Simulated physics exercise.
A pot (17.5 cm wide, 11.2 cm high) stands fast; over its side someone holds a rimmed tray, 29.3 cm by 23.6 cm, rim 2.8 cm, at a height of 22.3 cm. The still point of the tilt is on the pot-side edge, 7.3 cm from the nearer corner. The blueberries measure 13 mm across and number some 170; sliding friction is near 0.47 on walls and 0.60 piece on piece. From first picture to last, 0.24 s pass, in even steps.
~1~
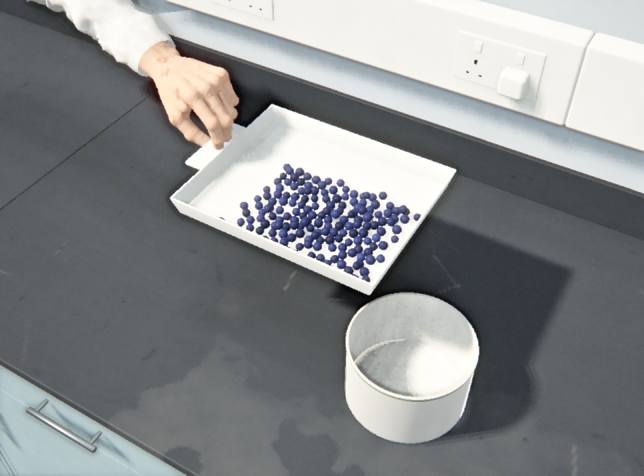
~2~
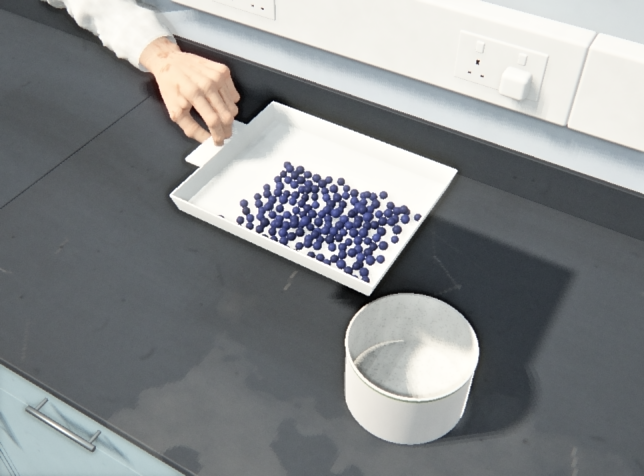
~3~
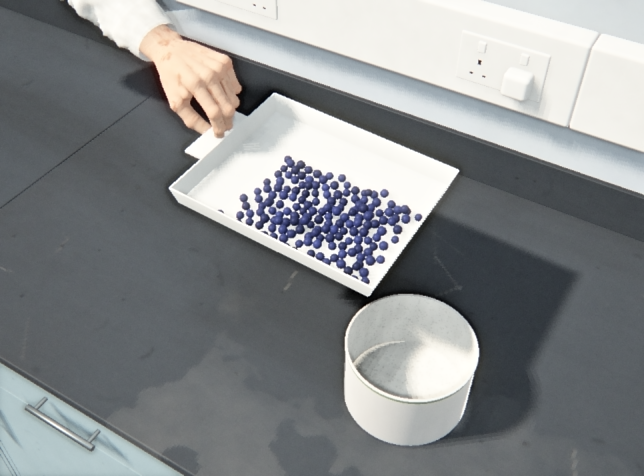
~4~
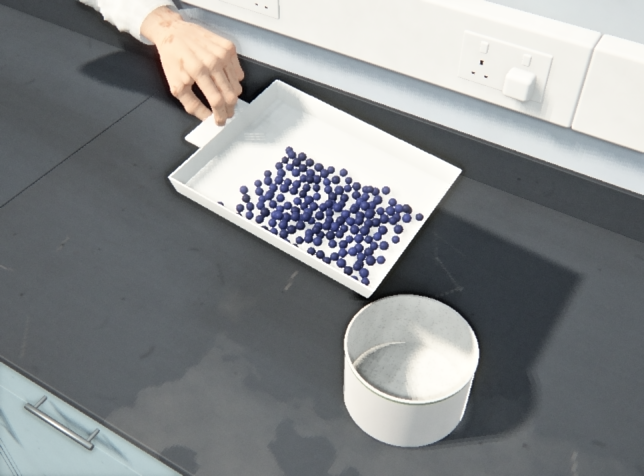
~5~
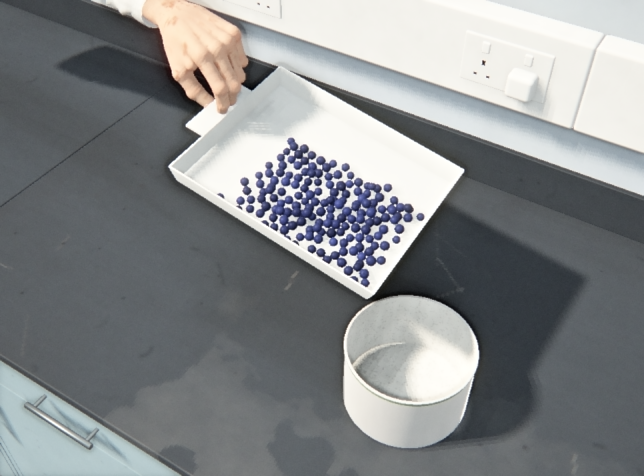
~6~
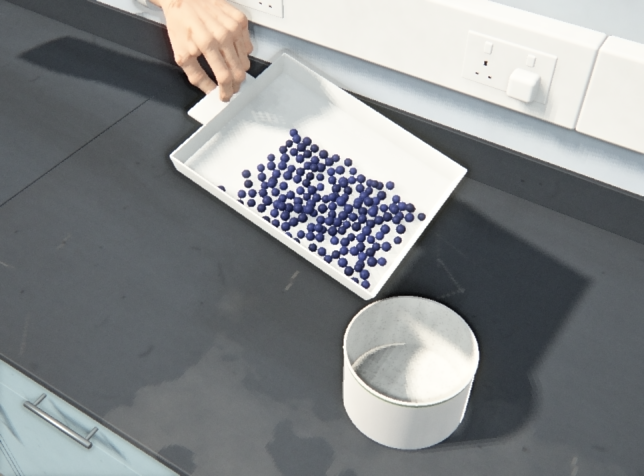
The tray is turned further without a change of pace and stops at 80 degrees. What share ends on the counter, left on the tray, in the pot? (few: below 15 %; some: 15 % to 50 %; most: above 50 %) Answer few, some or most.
Counter: Few, tray: Some, pot: Most.
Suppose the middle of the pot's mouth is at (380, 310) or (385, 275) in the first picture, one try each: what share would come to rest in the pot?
Some 25 and 0 per cent.
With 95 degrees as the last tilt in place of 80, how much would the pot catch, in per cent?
It would be near 85 per cent.
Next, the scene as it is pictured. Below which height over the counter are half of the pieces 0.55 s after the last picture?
About 30 cm.
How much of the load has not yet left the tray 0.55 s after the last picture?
About 100 per cent.
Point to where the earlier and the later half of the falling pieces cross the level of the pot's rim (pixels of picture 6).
At about (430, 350), then at (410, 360).
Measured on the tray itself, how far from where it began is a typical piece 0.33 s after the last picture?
Roughly 3 cm.
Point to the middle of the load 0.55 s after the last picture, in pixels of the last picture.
At about (379, 224).
Then, 0.33 s after the last picture, tilt 48 degrees; the tray holds 100 %, the pot 0 %.
Then, 0.55 s after the last picture, tilt 69 degrees; the tray holds 100 %, the pot 0 %.
Then, 0.88 s after the last picture, tilt 80 degrees; the tray holds 95 %, the pot 5 %.
In the end, counter 5 %, tray 25 %, pot 70 %.
